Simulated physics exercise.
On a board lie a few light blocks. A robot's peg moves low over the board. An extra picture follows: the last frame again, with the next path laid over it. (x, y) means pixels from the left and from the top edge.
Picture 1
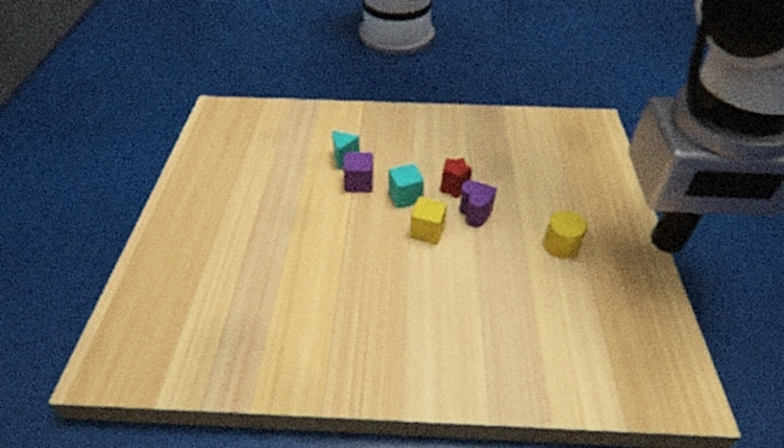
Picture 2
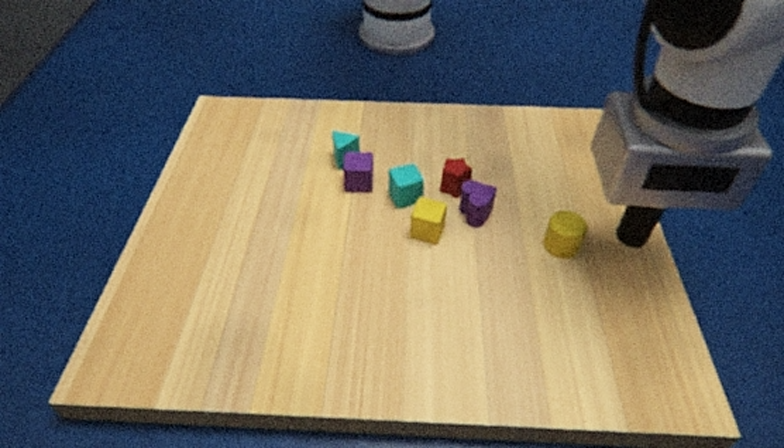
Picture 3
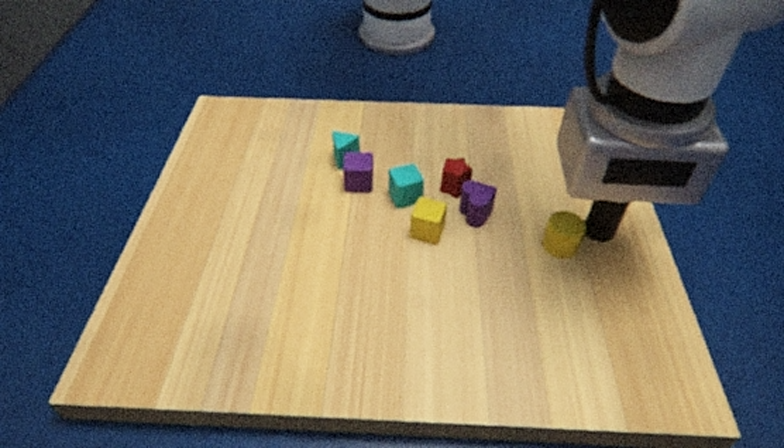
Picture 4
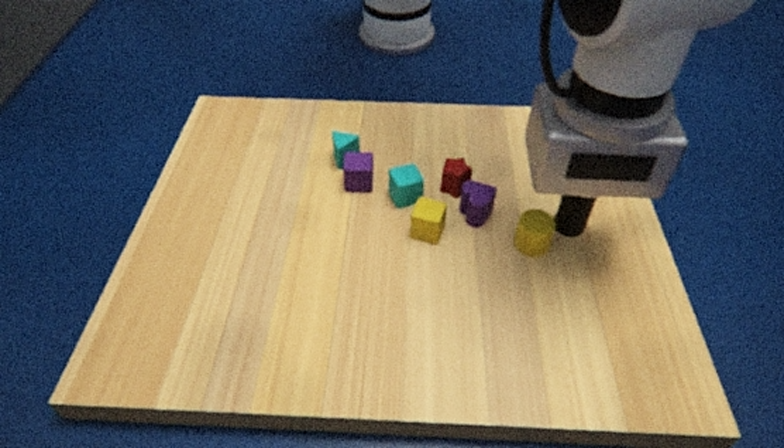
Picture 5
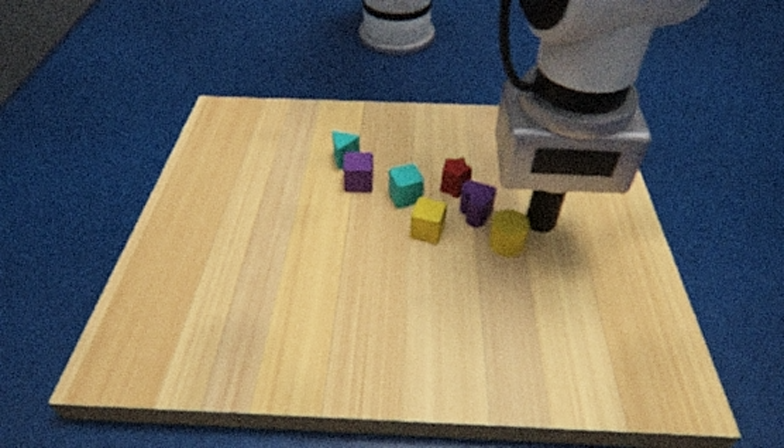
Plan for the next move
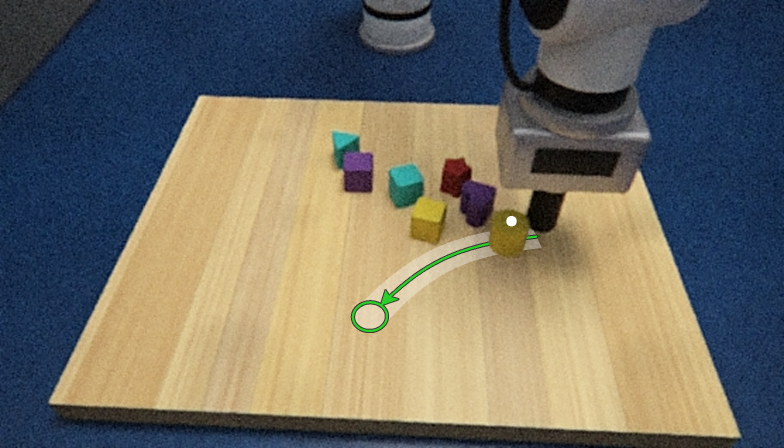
On a wooden board, a robot arm moves left and pushes a yellow cylinder leftward.
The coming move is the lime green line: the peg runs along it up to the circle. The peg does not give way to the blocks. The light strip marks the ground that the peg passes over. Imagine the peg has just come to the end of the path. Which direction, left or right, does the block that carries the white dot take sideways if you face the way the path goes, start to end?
The answer is right.
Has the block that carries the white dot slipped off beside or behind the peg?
Short answer: Yes.
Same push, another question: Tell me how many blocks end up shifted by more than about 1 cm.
Just one will move.
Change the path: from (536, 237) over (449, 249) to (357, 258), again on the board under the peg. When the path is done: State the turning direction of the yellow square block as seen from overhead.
Looking down on the board, it turns clockwise.
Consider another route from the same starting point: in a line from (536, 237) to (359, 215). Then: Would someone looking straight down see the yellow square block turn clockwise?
My answer is no.
Drawn move, from (536, 237) through (474, 247) and (418, 273) to (370, 316); the dot is on the yellow circular block.
On the path given first. One third of the way, peg (477, 234); yellow circular block (447, 236).
Two thirds of the way, peg (419, 261); yellow circular block (384, 259).
At the end, peg (369, 304); yellow square block still; yellow circular block (345, 272).
